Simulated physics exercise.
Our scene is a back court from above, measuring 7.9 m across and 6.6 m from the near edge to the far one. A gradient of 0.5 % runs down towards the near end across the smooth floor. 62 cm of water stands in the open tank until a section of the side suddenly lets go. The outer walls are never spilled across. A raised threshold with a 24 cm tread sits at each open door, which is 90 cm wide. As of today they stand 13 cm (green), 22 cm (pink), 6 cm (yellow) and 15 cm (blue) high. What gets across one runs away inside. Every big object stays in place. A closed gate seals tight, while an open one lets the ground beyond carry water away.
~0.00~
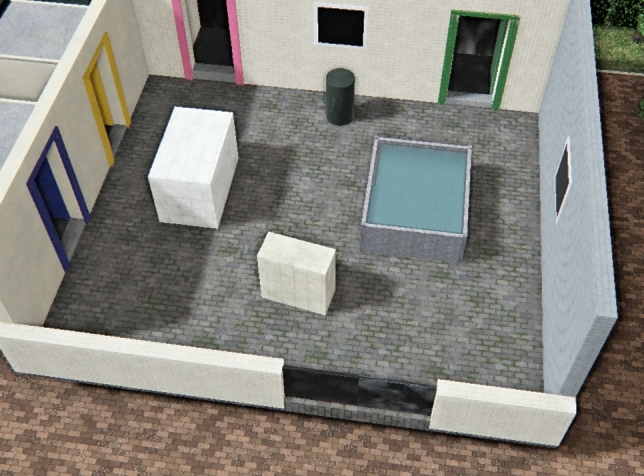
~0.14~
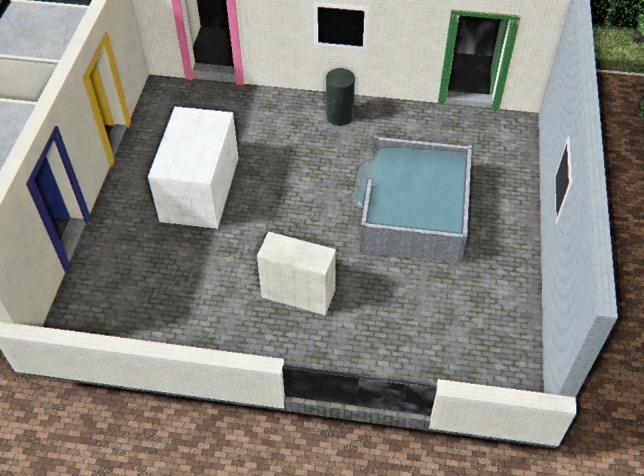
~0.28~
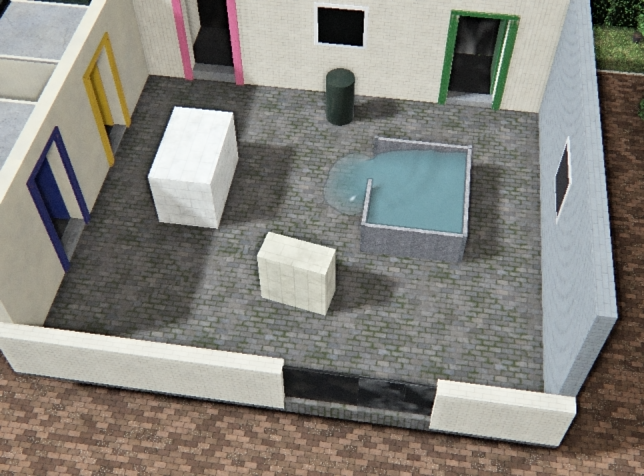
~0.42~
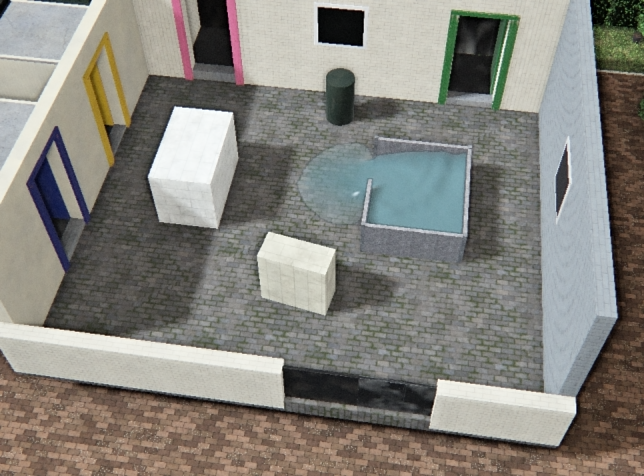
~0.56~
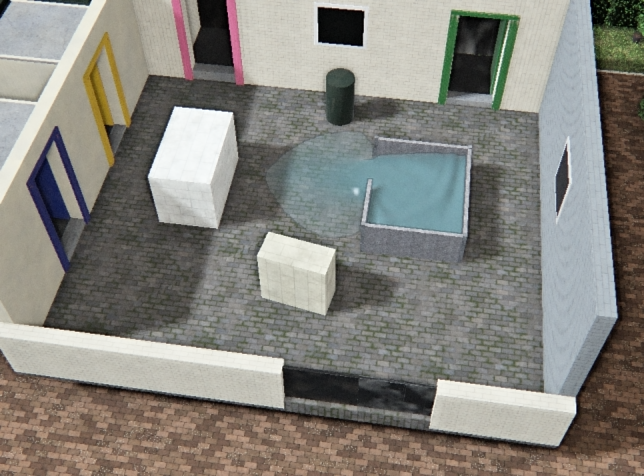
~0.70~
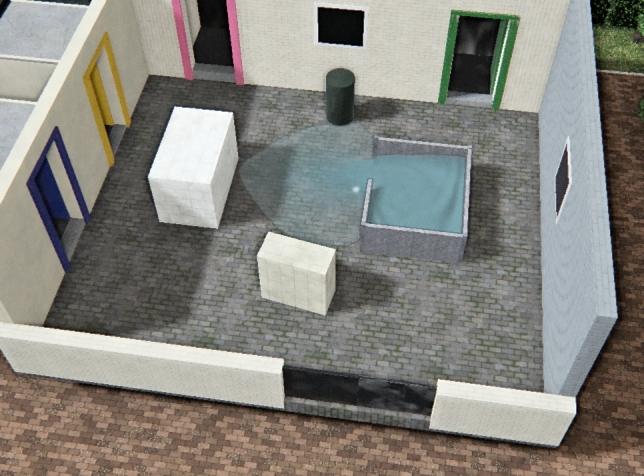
Water pours from the left side of the open tank and spreads leftward across the paving.
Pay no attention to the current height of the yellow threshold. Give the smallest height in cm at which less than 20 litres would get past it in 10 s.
Close to 5.5 cm is just enough.
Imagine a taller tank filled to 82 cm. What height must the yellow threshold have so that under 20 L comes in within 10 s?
Around 8.0 cm high.
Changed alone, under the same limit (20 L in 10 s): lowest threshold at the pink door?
About 10.5 cm at pink.
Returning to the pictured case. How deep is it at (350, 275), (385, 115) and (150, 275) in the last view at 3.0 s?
The three readings, in order, are 0, 1 and 1 cm.
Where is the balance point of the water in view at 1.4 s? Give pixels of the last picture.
Approximately (375, 195).
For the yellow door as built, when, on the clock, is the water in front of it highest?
Roughly at 3.6 s.
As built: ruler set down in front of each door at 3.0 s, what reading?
Lab note, cm: Green 0; pink 12; yellow 7; blue 0.
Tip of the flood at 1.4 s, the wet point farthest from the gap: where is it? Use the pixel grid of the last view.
At about (164, 131).
After 1.4 s water covers 20 % of the floor, deepest (31 cm) near (363, 180); it has not reached the yellow door.
After 3.0 s water covers 40 % of the floor, deepest (32 cm) near (157, 79); 7 cm at the yellow door, 1 litre in over its 6 cm threshold.
After 10.0 s water covers 80 % of the floor, deepest (10 cm) near (63, 306); 6 cm at the yellow door, 15 litres in over its 6 cm threshold.
At the yellow door as built, the water arrived by 2.3 s and peaked near 10 cm at 3.6 s.
With a threshold of 5 cm, 25 litres would have come in within the 10 s; with 6.5 cm, 11 litres. So under 20 litres takes about 5.5 cm.
